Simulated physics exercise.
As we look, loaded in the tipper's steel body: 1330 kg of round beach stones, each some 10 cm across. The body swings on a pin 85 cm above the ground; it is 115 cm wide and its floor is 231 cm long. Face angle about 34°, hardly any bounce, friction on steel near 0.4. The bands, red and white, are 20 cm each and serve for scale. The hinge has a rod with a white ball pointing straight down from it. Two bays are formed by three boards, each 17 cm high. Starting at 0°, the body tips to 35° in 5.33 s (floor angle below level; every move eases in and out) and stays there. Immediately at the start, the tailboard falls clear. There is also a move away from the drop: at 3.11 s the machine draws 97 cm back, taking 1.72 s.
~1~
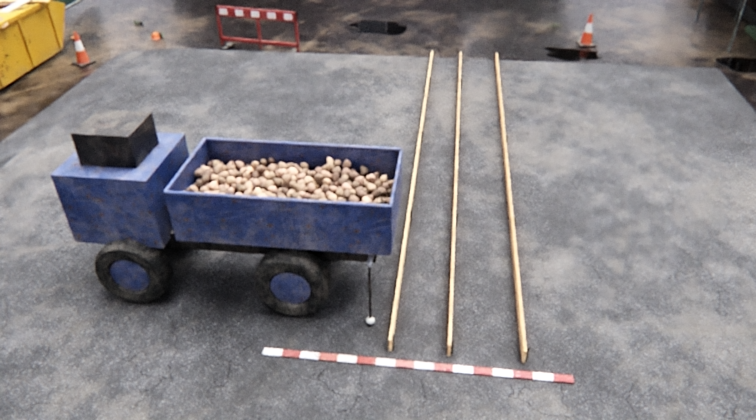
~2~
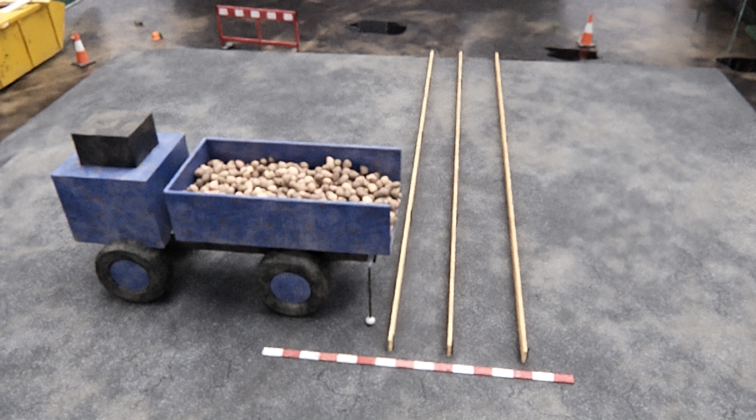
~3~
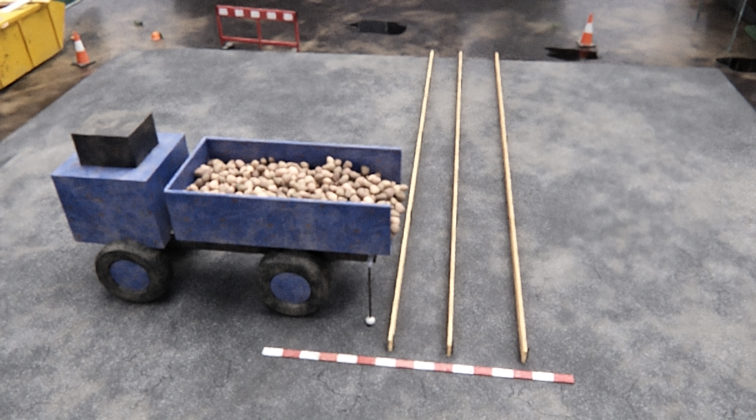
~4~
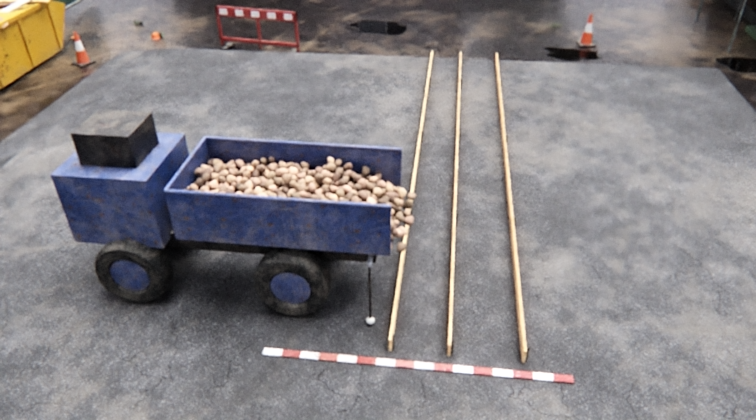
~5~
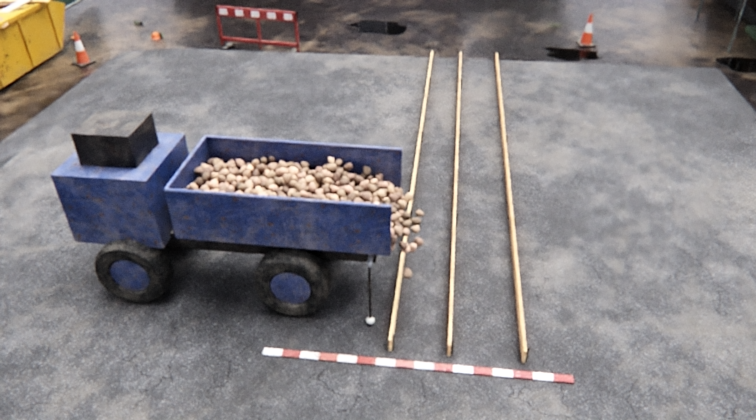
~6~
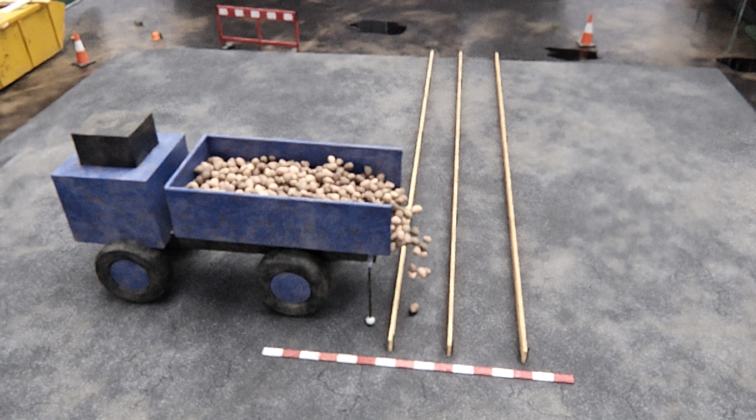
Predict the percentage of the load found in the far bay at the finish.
Roughly 20 % is in the far bay.
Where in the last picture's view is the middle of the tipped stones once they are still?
Around (412, 281).
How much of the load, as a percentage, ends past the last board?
Share of load: Approx. 0 %.
A little later the floor is at 30°; 26 % in the body, 17 % short of the bays, 46 % in the near bay, 12 % in the far bay; the foremost stones are at (509, 294).
Then the floor is at 35°; 0 % in the body, 40 % short of the bays, 43 % in the near bay, 18 % in the far bay; the foremost stones are at (515, 283).
Later still the floor is at 35°; 0 % in the body, 40 % short of the bays, 43 % in the near bay, 18 % in the far bay; the foremost stones are at (515, 283).
In the end the floor is at 35°; 0 % in the body, 40 % short of the bays, 43 % in the near bay, 18 % in the far bay; the foremost stones are at (515, 283).
